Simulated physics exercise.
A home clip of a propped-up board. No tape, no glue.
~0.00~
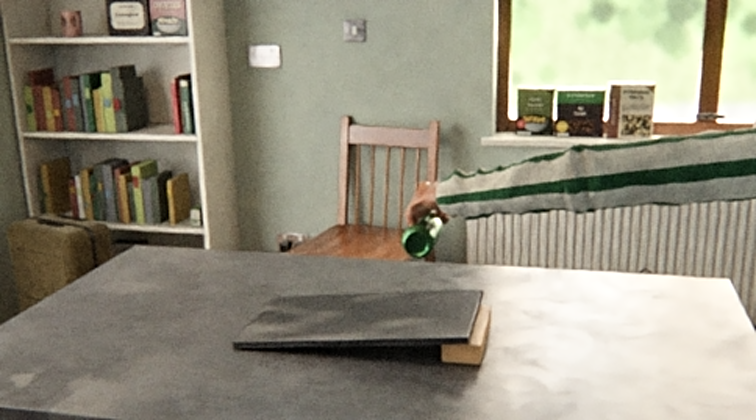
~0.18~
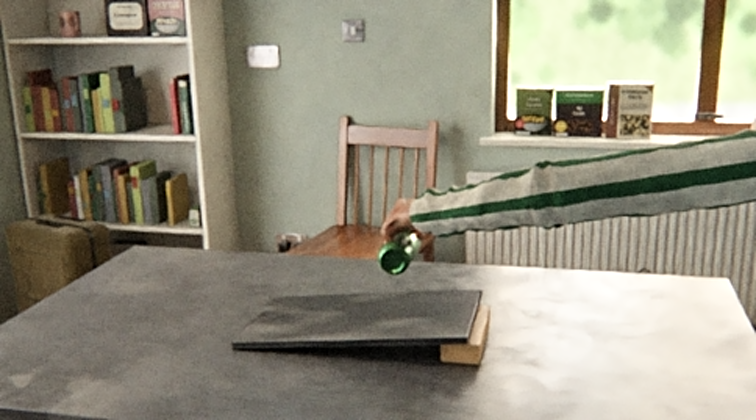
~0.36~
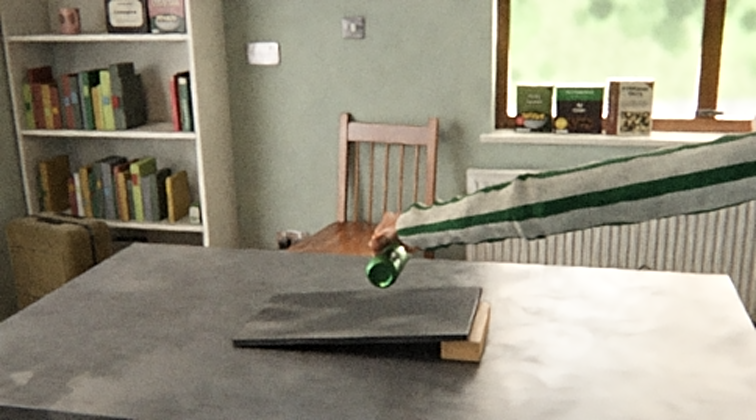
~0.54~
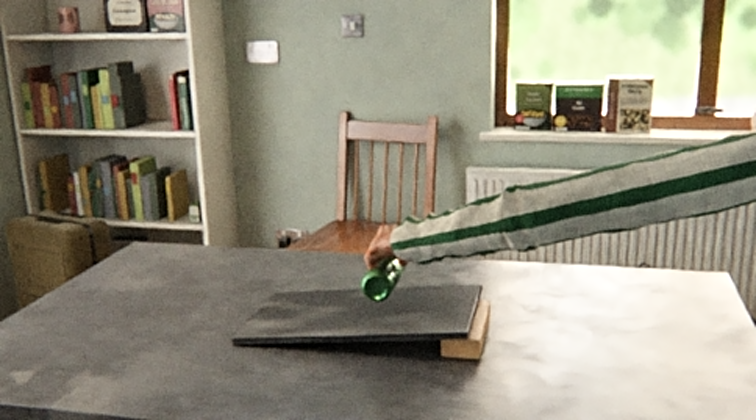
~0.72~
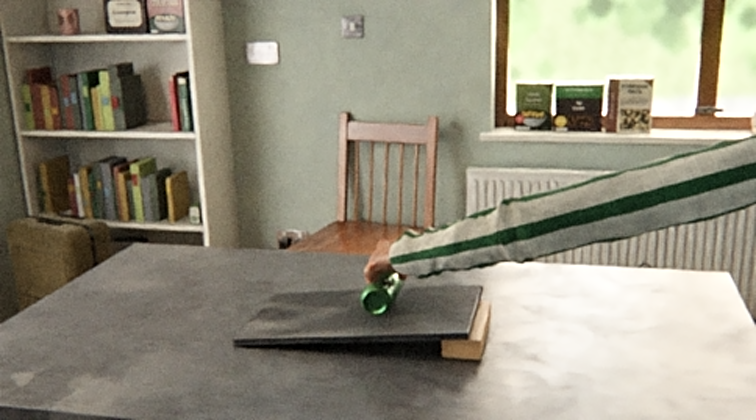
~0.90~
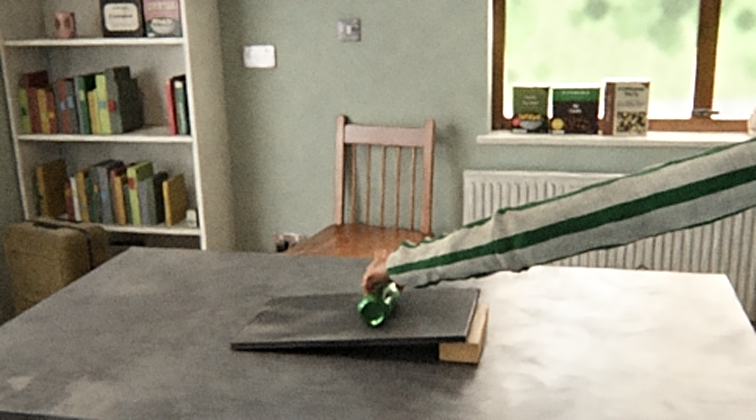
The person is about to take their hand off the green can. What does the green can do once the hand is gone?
The green can goes downhill.
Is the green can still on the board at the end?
It comes off the board.
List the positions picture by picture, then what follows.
In the first picture, coming down; green can (424, 232).
In the second picture, coming down; green can (401, 249).
In the third picture, coming down; green can (389, 261).
In the fourth picture, coming down; green can (384, 275).
In the fifth picture, coming down; green can (384, 288).
In the sixth picture, set down, still held; green can (381, 298).
After 2.30 s, green can now off the board.
After 3.30 s, things are still on the move.
In the end (3.8 s), off the board, green can. The green can slides or rolls down.
